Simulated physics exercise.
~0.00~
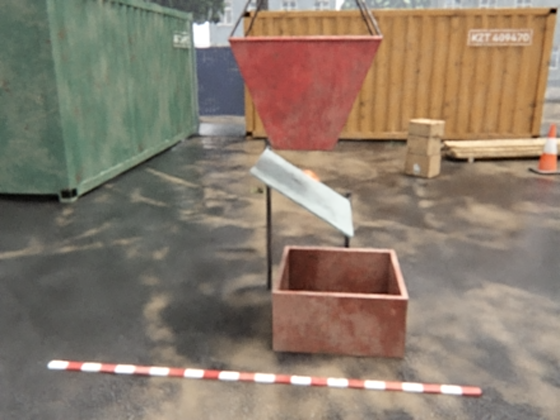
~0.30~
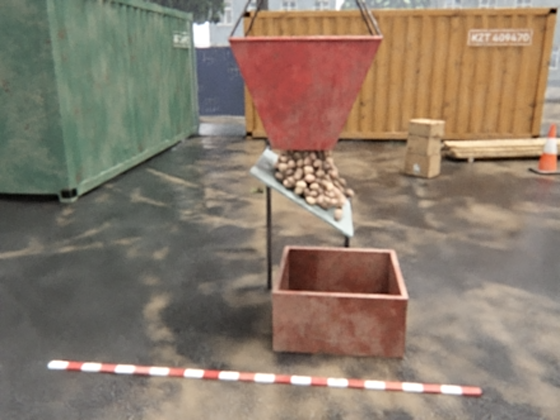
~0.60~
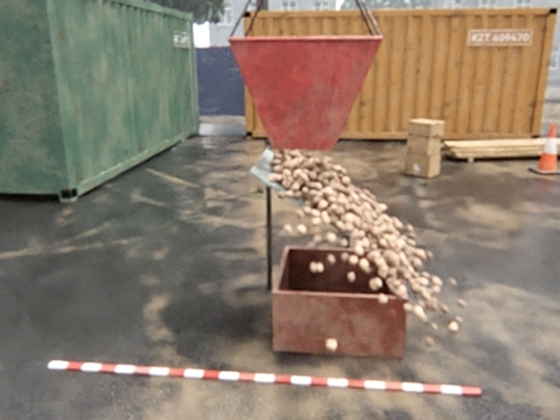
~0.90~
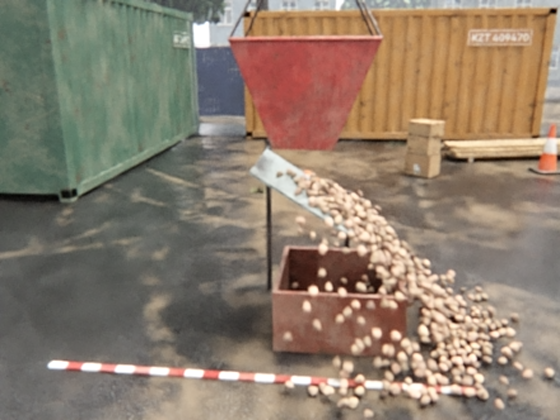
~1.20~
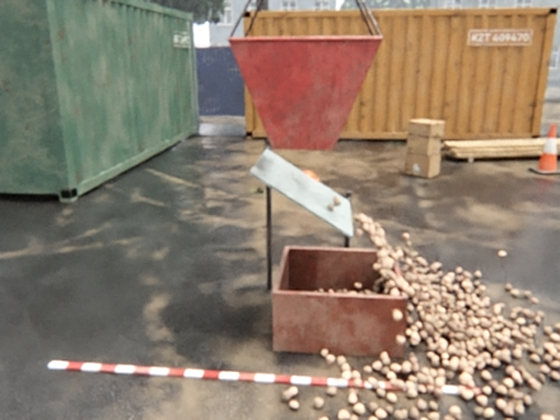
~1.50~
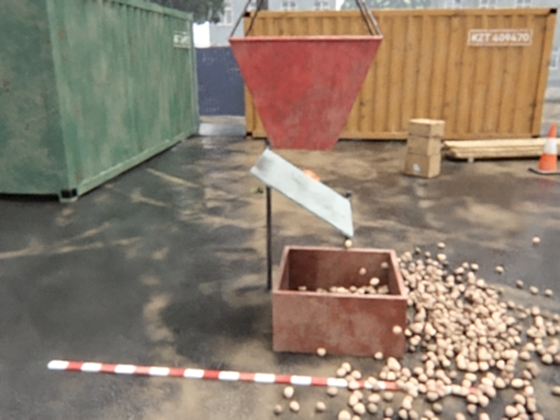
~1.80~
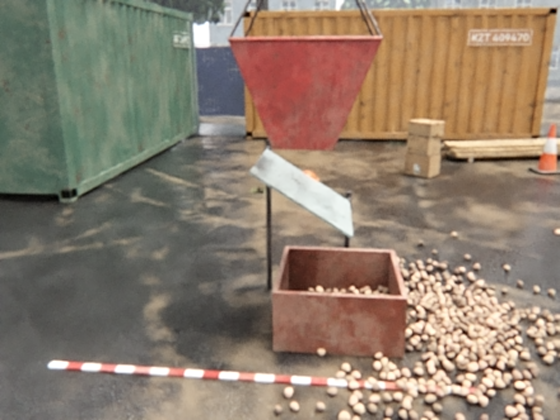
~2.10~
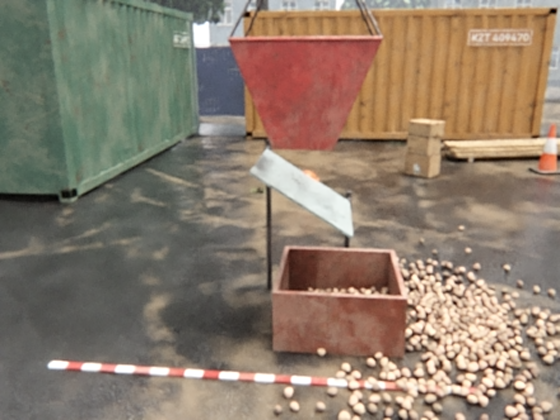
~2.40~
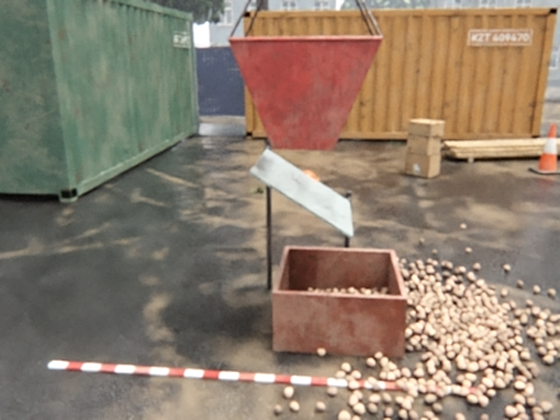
A green shipping container on the left and an orange one behind stand in a wet, paved yard, seen from a fixed, slightly raised viewpoint in front. A red skip hangs above a tilted steel plate, with an open reddish bin below and a red and white striped pole on the ground. Round, pale brown stones drop from the skip onto the plate and slide down to the right. Some fall into the bin, but most shoot past its right side and scatter. The flow thins and stops, leaving a few stones in the bin and a wide spread resting beside it.
